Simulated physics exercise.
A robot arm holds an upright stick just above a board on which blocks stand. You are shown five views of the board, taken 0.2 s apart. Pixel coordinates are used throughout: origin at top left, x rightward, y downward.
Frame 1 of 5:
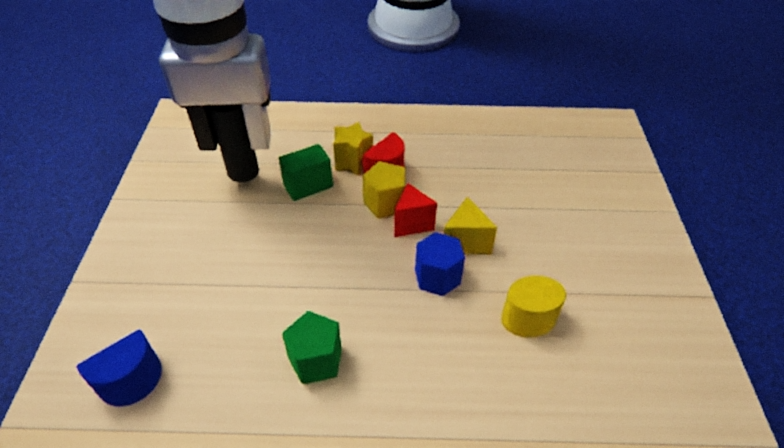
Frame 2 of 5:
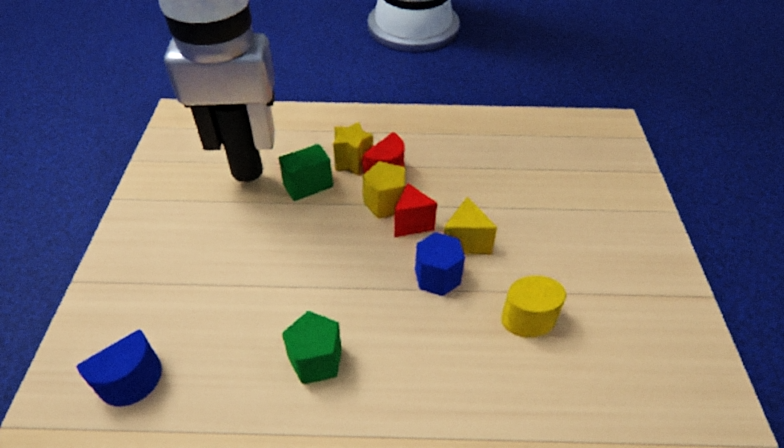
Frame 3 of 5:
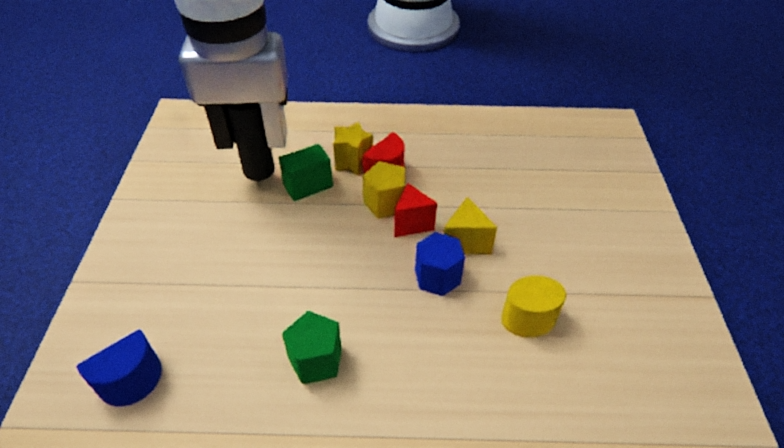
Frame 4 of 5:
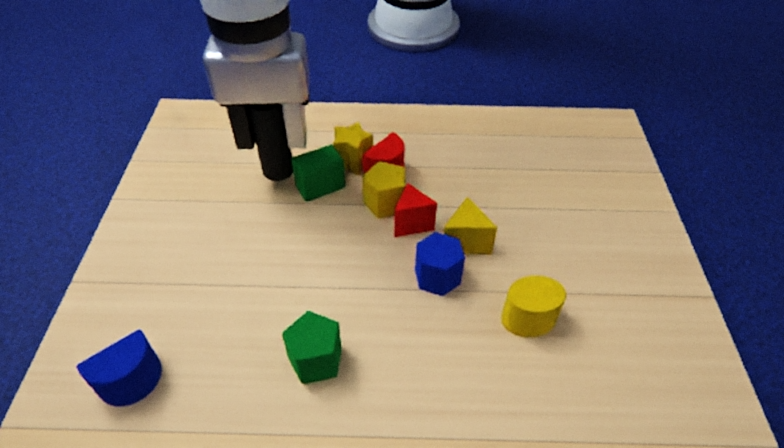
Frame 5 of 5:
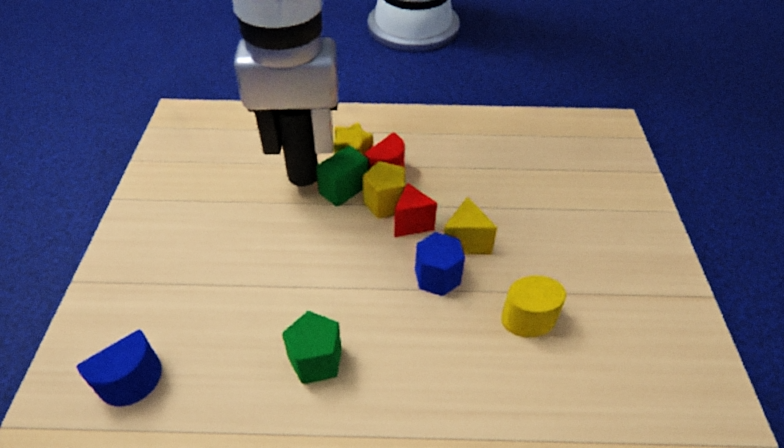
The clip shows a robot arm above a wooden board of coloured blocks, moving its dark stick to the right and pushing a green block toward the nearby yellow and red blocks, while the other blocks stay still.
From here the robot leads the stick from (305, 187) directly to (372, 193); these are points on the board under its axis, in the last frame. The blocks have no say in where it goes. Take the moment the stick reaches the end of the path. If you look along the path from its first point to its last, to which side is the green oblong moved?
The answer is right.
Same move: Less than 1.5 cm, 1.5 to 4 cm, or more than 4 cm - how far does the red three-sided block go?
If I had to pick, the red three-sided block travels from 1.5 to 4 cm here.
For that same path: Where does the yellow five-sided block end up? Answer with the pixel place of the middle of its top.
Its top middle is near (433, 185).
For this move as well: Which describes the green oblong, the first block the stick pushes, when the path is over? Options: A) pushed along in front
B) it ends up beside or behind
My answer is option A.
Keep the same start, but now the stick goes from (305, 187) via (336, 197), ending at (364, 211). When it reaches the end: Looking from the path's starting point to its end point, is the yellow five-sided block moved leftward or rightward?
Toward the left.
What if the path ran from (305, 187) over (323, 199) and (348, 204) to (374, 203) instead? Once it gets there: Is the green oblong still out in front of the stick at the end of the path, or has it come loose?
I believe the green oblong keeps its place ahead of the stick.
What follows on the original path. Halfway along, stick (338, 179); green oblong (364, 173), turned 20° anticlockwise; yellow five-sided block (400, 178); red three-sided block (420, 199), turned 30° clockwise.
At the end, stick (372, 182); green oblong (398, 179), turned 15° anticlockwise; yellow five-sided block (433, 185); red half-round block (394, 144); red three-sided block (442, 210), turned 65° clockwise.
